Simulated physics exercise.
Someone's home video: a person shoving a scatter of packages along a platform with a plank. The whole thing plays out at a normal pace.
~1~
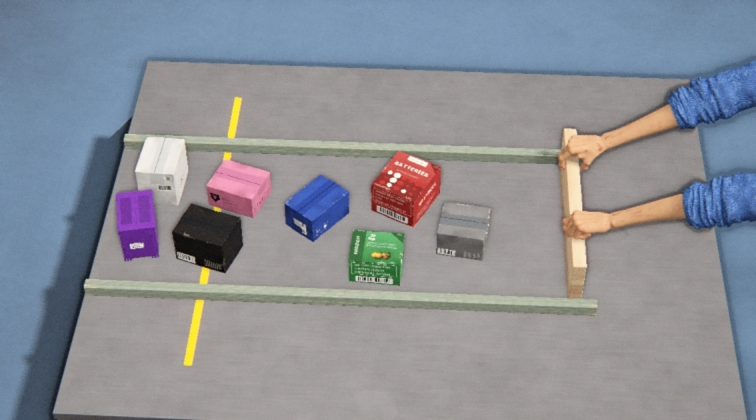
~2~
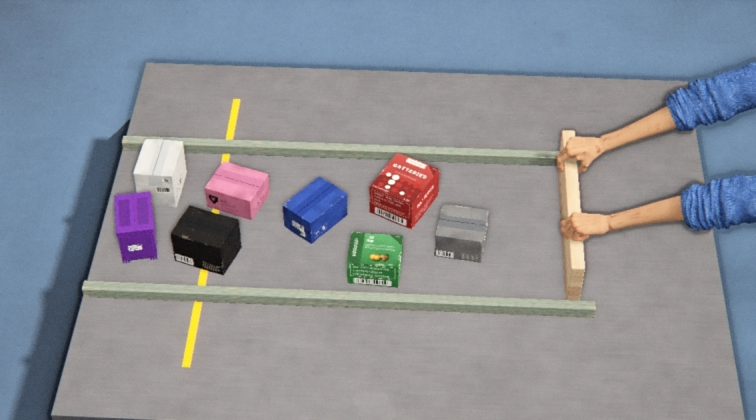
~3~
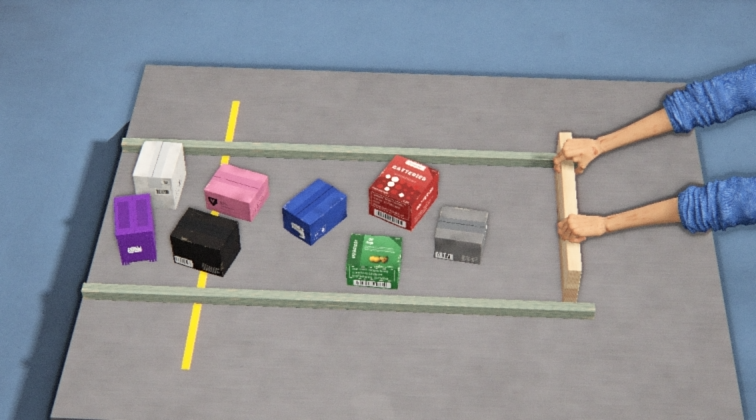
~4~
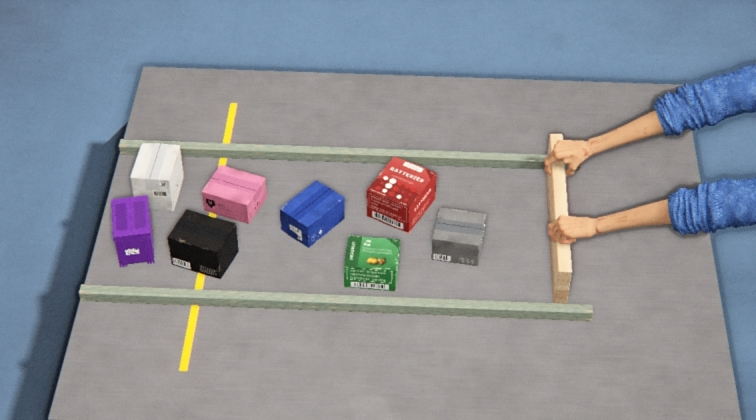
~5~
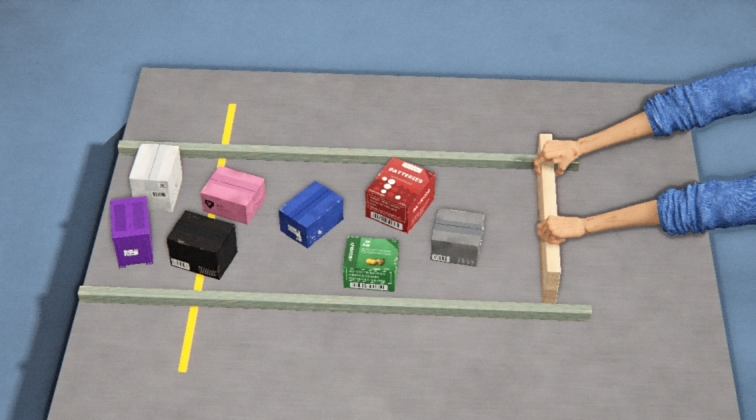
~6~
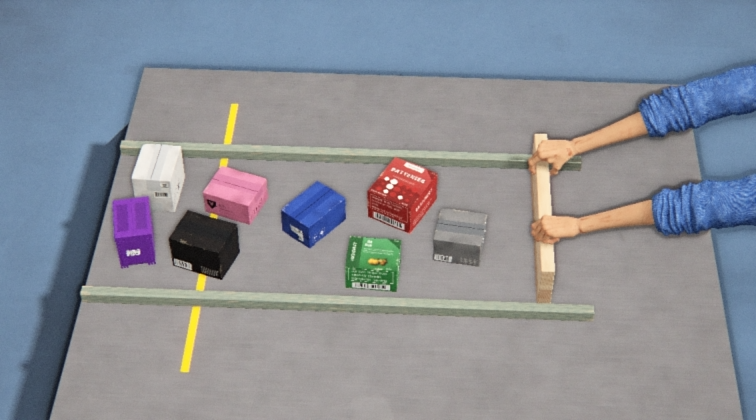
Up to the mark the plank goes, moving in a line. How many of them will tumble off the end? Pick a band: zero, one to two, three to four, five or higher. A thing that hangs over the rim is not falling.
Band: One to two.
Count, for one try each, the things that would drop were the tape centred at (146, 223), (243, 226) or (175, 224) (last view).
Those tries give 5, 1 and 3.
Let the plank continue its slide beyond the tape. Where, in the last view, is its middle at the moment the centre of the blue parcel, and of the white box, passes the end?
The blue parcel puts it at (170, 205), the white box at (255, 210).
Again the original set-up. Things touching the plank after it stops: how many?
It adds up to 3.
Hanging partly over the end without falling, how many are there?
The total comes out at 1.
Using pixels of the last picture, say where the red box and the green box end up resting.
The red box ends at (191, 167) and the green box at (180, 267).
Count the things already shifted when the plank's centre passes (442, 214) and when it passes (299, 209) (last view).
Well, it's 3 at the first one and 6 at the second.
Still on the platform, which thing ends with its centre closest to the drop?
It's the pink box.
Early on, none off yet; purple tote at rest near (135, 232); white box at rest near (159, 178); black box at rest near (205, 245).
Finally, the number that fall off is one or two; lost, white box and purple tote.
